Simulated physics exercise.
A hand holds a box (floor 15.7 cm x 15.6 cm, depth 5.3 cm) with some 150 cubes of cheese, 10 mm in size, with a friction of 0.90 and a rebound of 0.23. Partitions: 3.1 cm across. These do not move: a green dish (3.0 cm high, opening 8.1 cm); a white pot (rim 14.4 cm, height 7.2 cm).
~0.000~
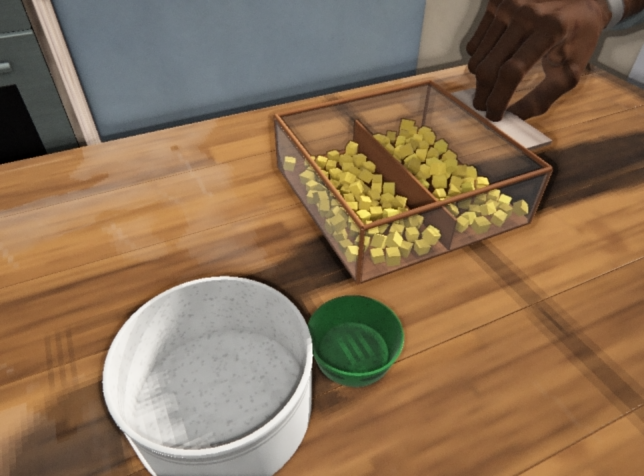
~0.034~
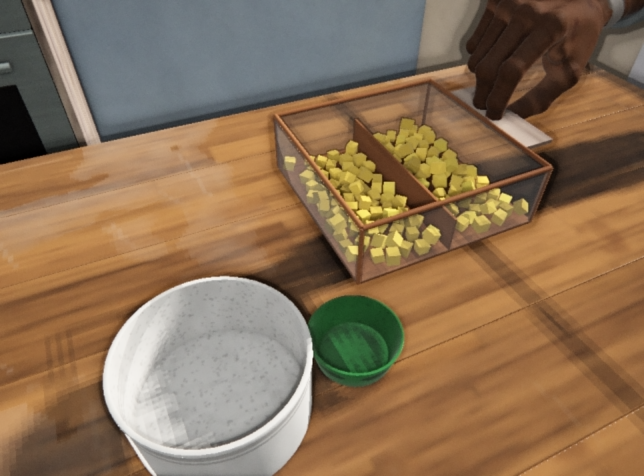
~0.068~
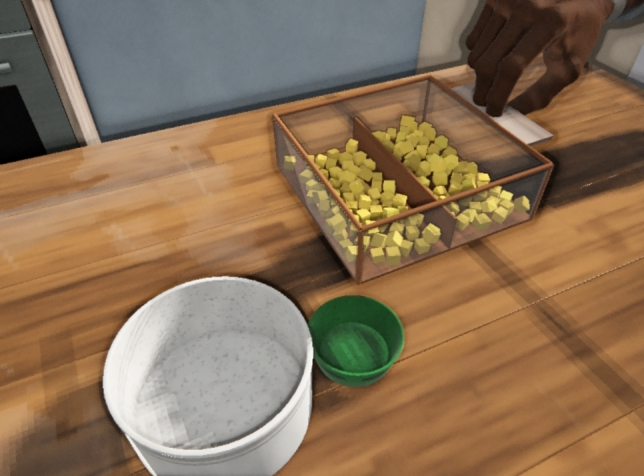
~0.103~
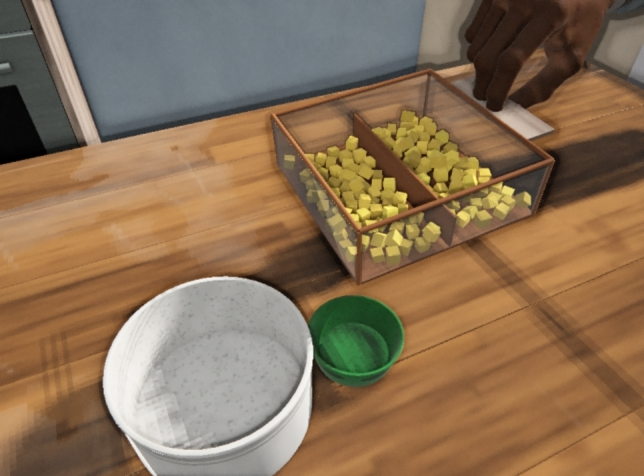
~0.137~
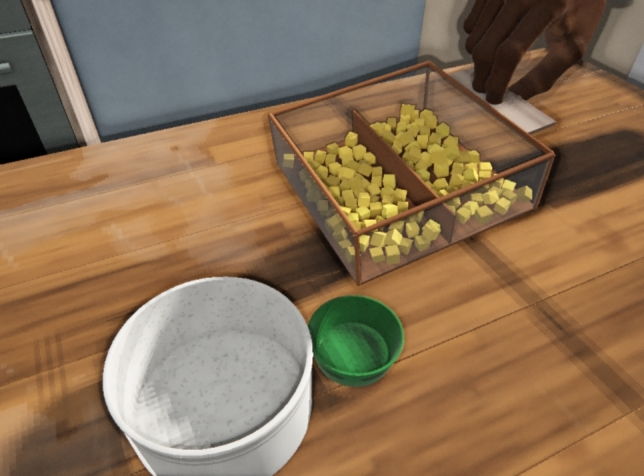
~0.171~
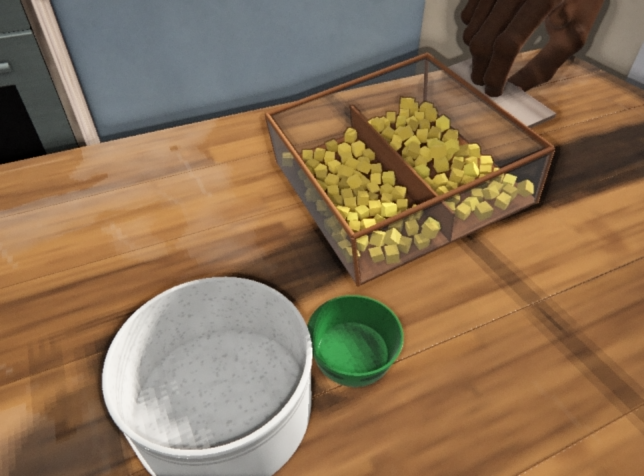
A clear divided box of yellow cheese cubes sat level at first, then tilted slightly to the left beside a dark hand, while the green dish and white pot stayed still on the wooden counter.
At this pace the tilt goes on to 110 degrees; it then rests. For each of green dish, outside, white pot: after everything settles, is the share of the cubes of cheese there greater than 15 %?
Green dish - not greater; outside - not greater; white pot - greater.
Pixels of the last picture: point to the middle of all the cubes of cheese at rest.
It's about (234, 407) in the last view.
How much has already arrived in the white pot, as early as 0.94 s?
Near 0 per cent so far.
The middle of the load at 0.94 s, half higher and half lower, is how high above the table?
Height estimate: Near 20 cm.
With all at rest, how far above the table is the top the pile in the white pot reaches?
I'd put it at close to 2.5 cm.
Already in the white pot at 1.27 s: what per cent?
Roughly 0 percent has arrived by that moment.
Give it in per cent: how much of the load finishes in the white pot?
Share: Around 90 per cent.
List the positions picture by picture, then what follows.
Box at (462, 202); tilt 0 degrees; leading edge at (313, 164); green dish at (355, 332); white pot at (210, 352), in the first frame.
Box at (462, 202); tilt 0 degrees; leading edge at (313, 164), in the second frame.
Box at (461, 201); tilt 2 degrees; leading edge at (312, 165), in the third frame.
Box at (460, 200); tilt 4 degrees; leading edge at (310, 165), in the fourth frame.
Box at (459, 198); tilt 6 degrees; low side left; leading edge at (307, 166), in the fifth frame.
Box at (457, 197); tilt 9 degrees; low side left; leading edge at (304, 168); green dish at (355, 332); white pot at (210, 352). It turns about 85 degrees a second, in the sixth frame.
After 0.59 s, tilt 45 degrees; box 100 %; middle of all pieces near (377, 149).
After 0.94 s, tilt 74 degrees; box 100 %; middle of all pieces near (344, 150).
After 1.27 s, tilt 102 degrees; box 100 %; middle of all pieces near (301, 188).
After 1.58 s, tilt 110 degrees; outside 5 %, box 25 %, white pot 70 %, in the air 5 %; middle of all pieces near (244, 352).
By 2.8 s all is still; outside 5 %, box 0 %, white pot 90 %, green dish 0 %.
